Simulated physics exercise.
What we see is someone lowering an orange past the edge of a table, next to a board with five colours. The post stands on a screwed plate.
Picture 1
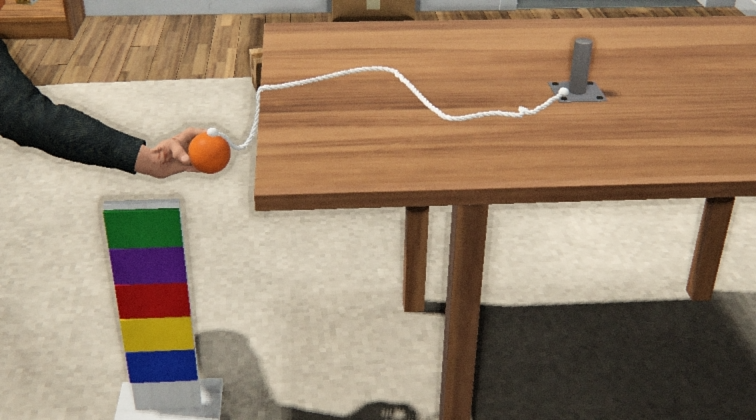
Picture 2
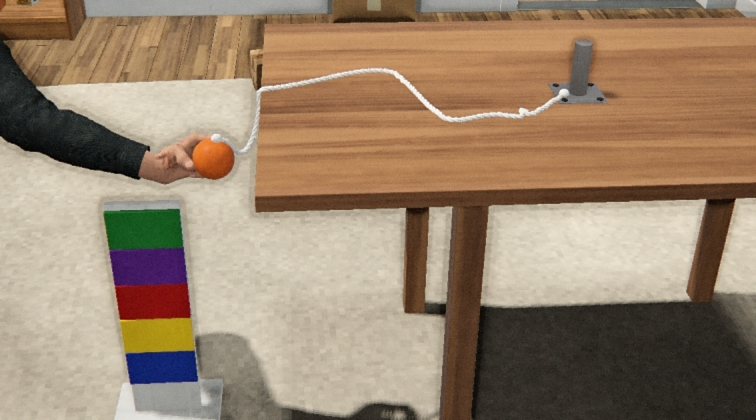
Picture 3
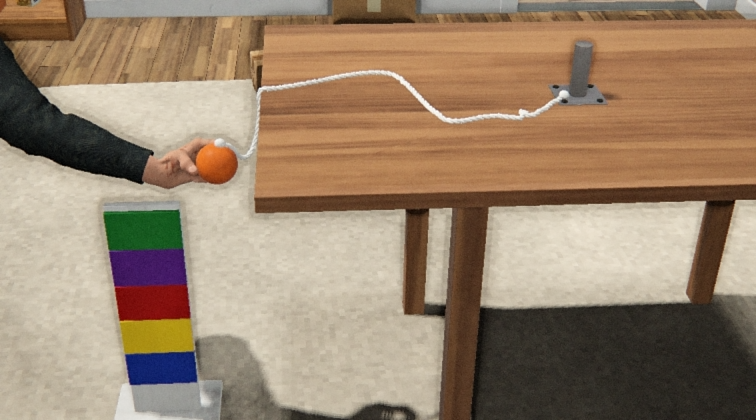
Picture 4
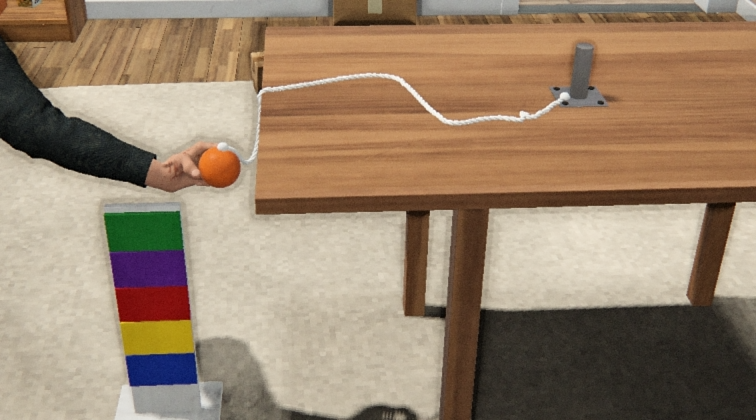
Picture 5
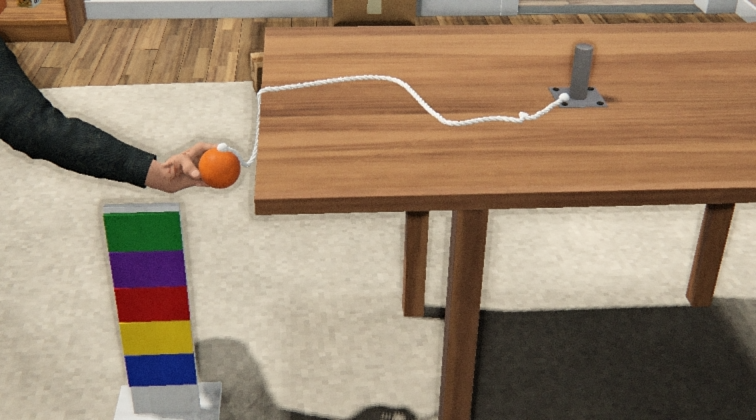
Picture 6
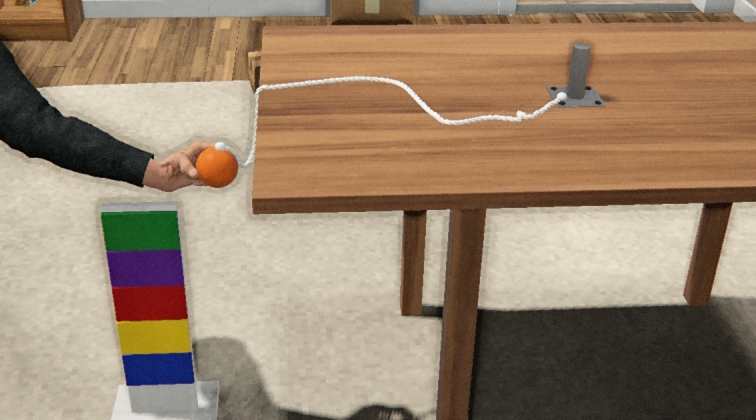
A hand in a dark sleeve reaches in from the left of a room with pale carpet and wood flooring, seen from slightly above, holding an orange ball beside a brown wooden table. A white cord runs from the ball across the tabletop to a grey post on a screwed plate, and a striped stand of green, purple, red, yellow and blue is below the hand. The hand lowers the ball slightly rightward, then shifts barely back, while the cord stays slack and the view drifts very slightly.
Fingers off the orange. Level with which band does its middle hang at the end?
Its centre hangs level with the yellow band.
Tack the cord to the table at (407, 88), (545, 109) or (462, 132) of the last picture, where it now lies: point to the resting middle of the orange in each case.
Near (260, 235), (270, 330) and (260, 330).
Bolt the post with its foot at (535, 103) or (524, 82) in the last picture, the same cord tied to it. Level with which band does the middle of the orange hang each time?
It would be blue; blue.
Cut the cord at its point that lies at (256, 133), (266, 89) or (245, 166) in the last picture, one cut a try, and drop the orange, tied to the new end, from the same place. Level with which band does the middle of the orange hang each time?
It would be purple; green; red.
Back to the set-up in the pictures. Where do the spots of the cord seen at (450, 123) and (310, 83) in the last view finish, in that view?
The first at (397, 105), the second at (262, 176).
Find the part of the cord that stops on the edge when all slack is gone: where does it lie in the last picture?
Near (369, 79).
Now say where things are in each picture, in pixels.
Orange (210, 153); green (143, 230); purple (148, 267); red (153, 302); yellow (157, 336); blue (162, 368), in the first frame.
Orange (213, 159); cord through (539, 110) (473, 118) (415, 91) (347, 74) (262, 94), in the second frame.
Orange (217, 164), in the third frame.
Orange (220, 167); cord through (540, 113) (473, 121) (415, 94) (342, 79) (261, 104), in the fourth frame.
Orange (219, 168), in the fifth frame.
Orange (217, 167); cord through (537, 113) (470, 121) (412, 94) (329, 81) (258, 114), in the sixth frame.
A little later, orange near (299, 322); level with red.
Next, orange near (248, 329); level with yellow.
When it is over, orange near (271, 339); level with yellow. Its middle rests at the yellow band.
